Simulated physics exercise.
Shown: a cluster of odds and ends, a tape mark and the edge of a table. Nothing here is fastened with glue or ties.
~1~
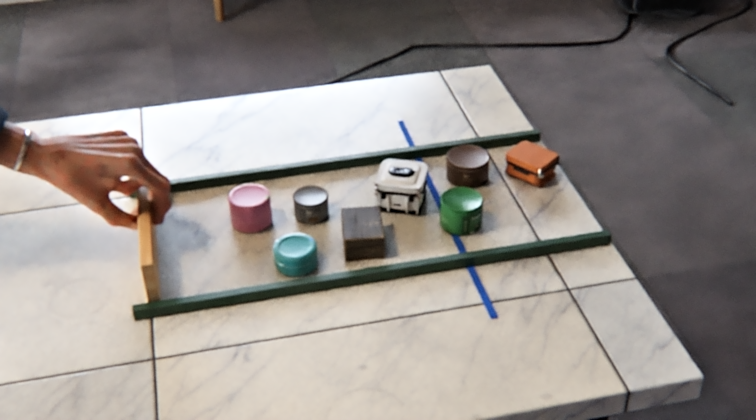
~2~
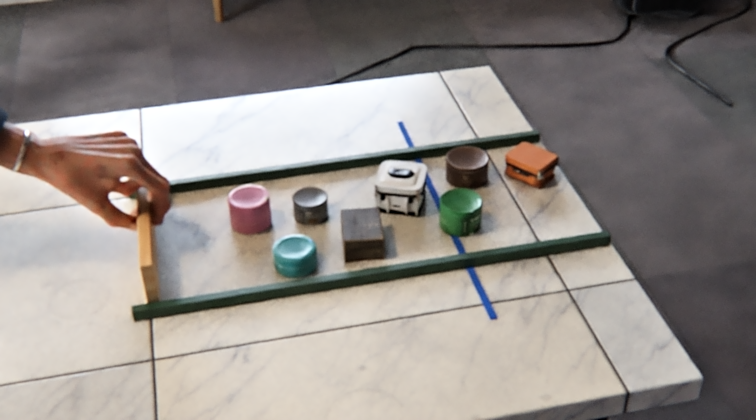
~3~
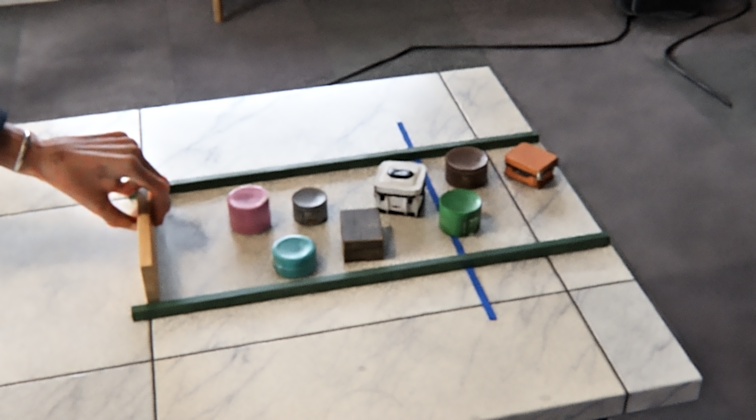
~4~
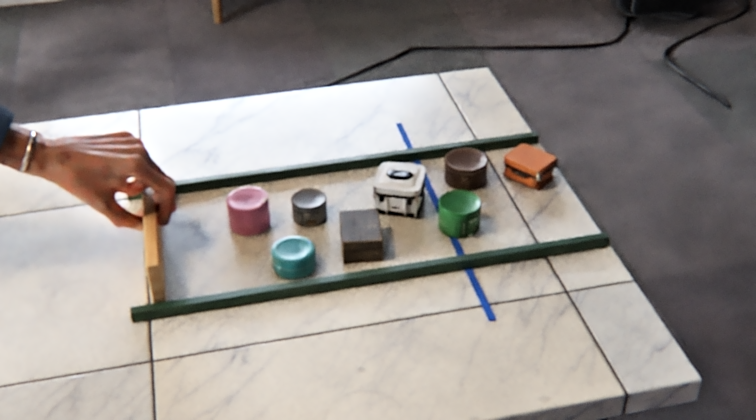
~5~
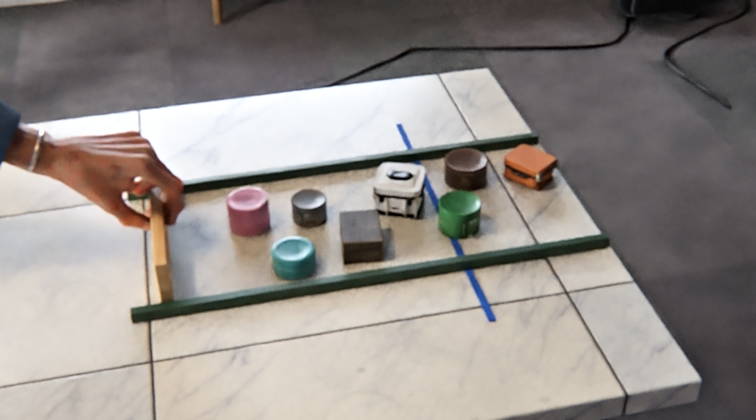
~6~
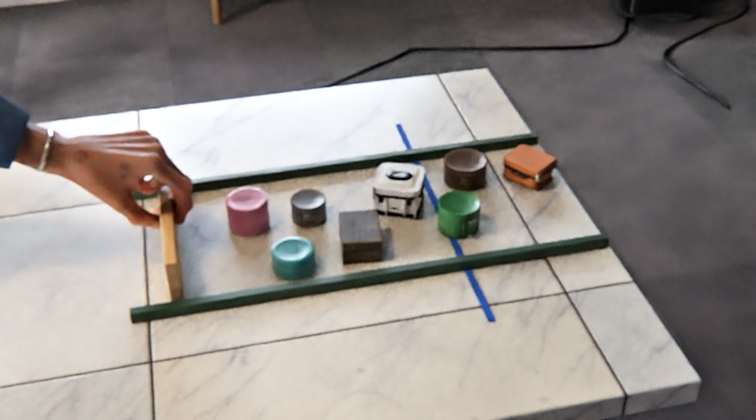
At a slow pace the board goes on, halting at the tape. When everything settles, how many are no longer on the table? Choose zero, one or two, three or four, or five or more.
When everything settles, zero are no longer on the table.
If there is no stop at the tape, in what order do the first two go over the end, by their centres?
Orange case, followed by brown tub.
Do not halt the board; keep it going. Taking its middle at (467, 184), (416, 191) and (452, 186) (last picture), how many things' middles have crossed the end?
That makes 1, 0, 1.
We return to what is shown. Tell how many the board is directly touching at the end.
My count gives 3.
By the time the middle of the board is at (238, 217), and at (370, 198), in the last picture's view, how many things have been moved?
The first count is 1, and then it's 7.
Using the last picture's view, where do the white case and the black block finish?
Approximately (506, 170) for one, approximately (477, 213) for the other.
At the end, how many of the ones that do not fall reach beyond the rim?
The number is 1.
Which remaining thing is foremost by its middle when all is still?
Result - foremost is the orange case.
Soon after, none off yet; orange case at rest near (528, 168); brown tub at rest near (465, 170); green tub at rest near (459, 215).
Then, none off yet; orange case at rest near (528, 168); brown tub moving near (475, 166); green tub moving near (466, 214).
At rest, the number that fall off is zero.
